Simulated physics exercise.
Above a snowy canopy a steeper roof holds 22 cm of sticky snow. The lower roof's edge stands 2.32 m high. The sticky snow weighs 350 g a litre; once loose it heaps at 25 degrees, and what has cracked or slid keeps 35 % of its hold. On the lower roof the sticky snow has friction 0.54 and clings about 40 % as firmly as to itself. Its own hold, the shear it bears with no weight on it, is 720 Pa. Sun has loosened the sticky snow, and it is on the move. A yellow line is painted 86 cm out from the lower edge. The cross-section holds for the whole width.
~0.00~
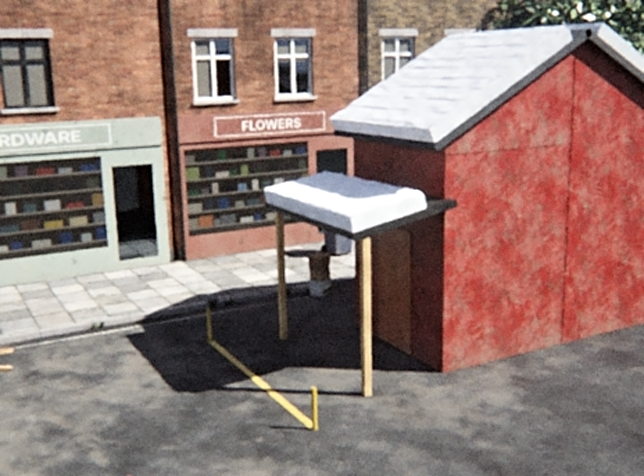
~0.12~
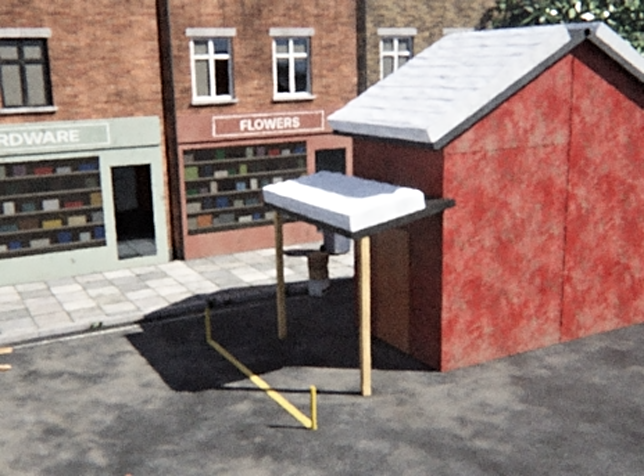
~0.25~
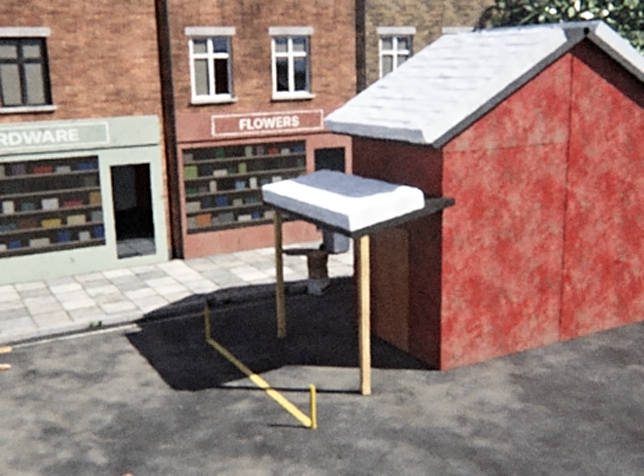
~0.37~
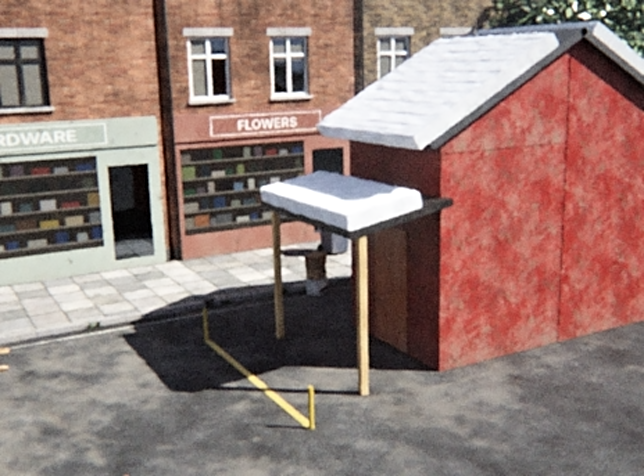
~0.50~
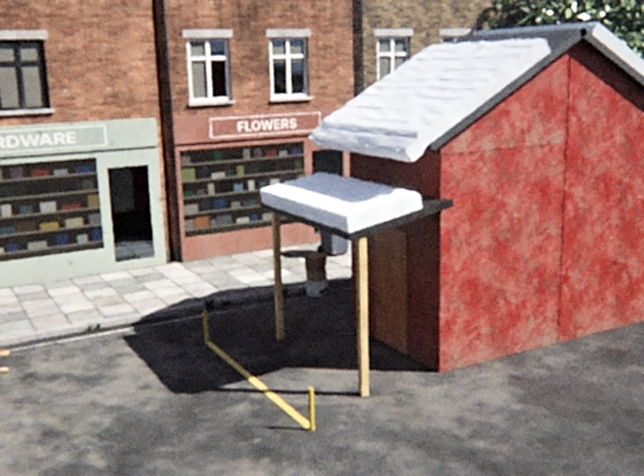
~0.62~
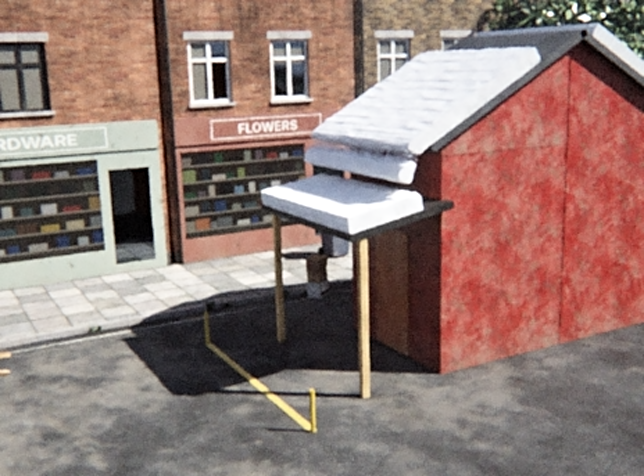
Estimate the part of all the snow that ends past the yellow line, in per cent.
About 48 %.
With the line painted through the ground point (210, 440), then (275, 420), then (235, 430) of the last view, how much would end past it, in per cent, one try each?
In that order: 14 %, 40 %, 20 %.
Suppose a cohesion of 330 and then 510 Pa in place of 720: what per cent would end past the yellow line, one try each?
In that order: 60 %, 60 %.
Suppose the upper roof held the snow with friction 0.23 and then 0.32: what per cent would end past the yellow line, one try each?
In turn about 35 %, 20 %.
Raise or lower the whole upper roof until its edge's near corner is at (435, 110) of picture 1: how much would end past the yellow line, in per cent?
It would be near 60 %.
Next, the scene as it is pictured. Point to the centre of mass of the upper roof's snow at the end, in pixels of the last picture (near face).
Near (275, 377).
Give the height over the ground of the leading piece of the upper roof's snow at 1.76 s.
Some 0.6 m.
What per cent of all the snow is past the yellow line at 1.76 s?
About 20 %.
After 1.15 s, none is below the lower edge and 0 % is past the line.
After 1.76 s, 33 % is below the lower edge and 20 % is past the line.
After 2.38 s, 61 % is below the lower edge and 46 % is past the line.
After 3.00 s, 66 % is below the lower edge and 48 % is past the line.
After 3.40 s, 66 % is below the lower edge and 48 % is past the line.
